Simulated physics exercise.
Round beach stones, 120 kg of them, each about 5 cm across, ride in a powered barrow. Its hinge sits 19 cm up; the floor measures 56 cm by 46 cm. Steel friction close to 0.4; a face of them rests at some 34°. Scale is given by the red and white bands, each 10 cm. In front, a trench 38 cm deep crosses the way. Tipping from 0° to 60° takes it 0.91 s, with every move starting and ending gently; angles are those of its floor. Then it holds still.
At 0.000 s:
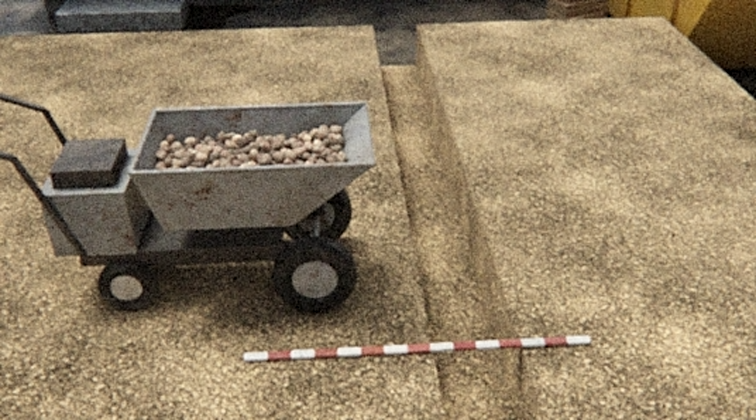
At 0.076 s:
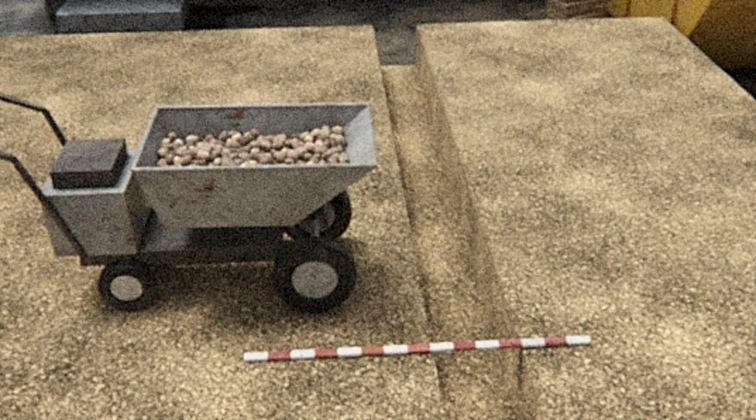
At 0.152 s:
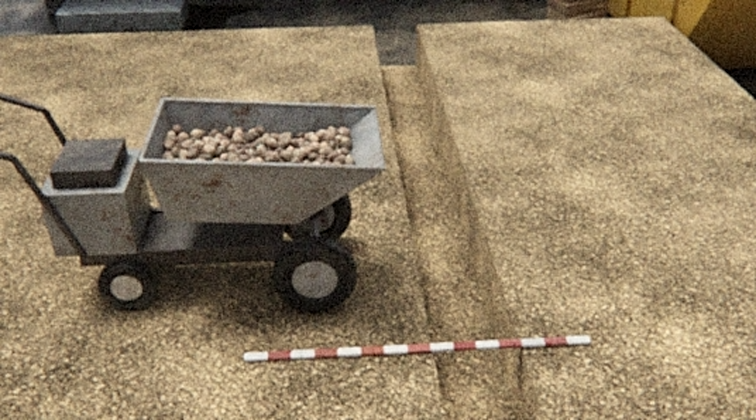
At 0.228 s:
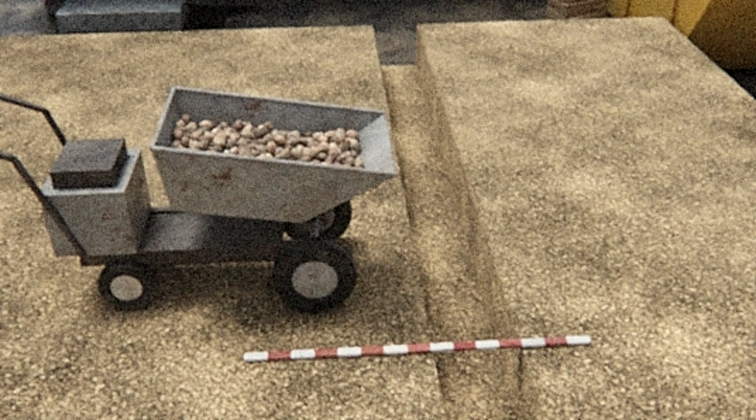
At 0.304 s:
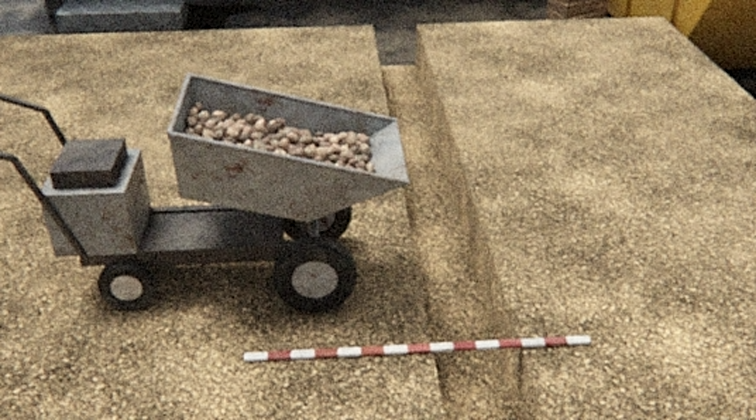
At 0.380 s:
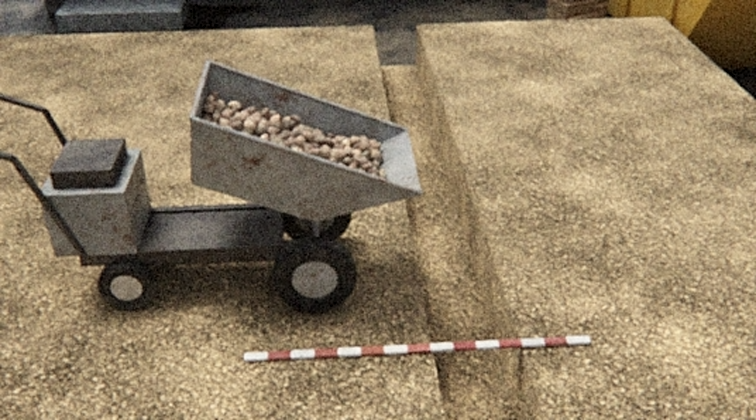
A grey tray full of round stones tilts up toward the right on a small barrow.
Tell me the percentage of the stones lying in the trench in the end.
Close to 53 %.
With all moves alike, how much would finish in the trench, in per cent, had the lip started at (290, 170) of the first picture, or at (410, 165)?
Near 90 then near 25 percent.
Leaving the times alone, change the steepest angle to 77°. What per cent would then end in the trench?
Trench share: Approx. 80%.
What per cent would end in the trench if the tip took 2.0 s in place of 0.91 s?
Probably about 70 in a hundred.
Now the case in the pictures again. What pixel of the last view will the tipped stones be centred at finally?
The tipped stones centre close to (488, 303).
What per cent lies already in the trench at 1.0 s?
By then, around 15 percent.
After 0.7 s the floor is at 50°; 100 % in the tray; the foremost stones are at (427, 212).
After 1.0 s the floor is at 60°; 82 % in the tray, 17 % in the trench, 2 % past the trench; the foremost stones are at (516, 269).
After 1.4 s the floor is at 60°; 29 % in the tray, 29 % in the trench, 43 % past the trench; the foremost stones are at (623, 260).
After 3.3 s the floor is at 60°; 0 % in the tray, 53 % in the trench, 47 % past the trench; the foremost stones are past the picture's edge.
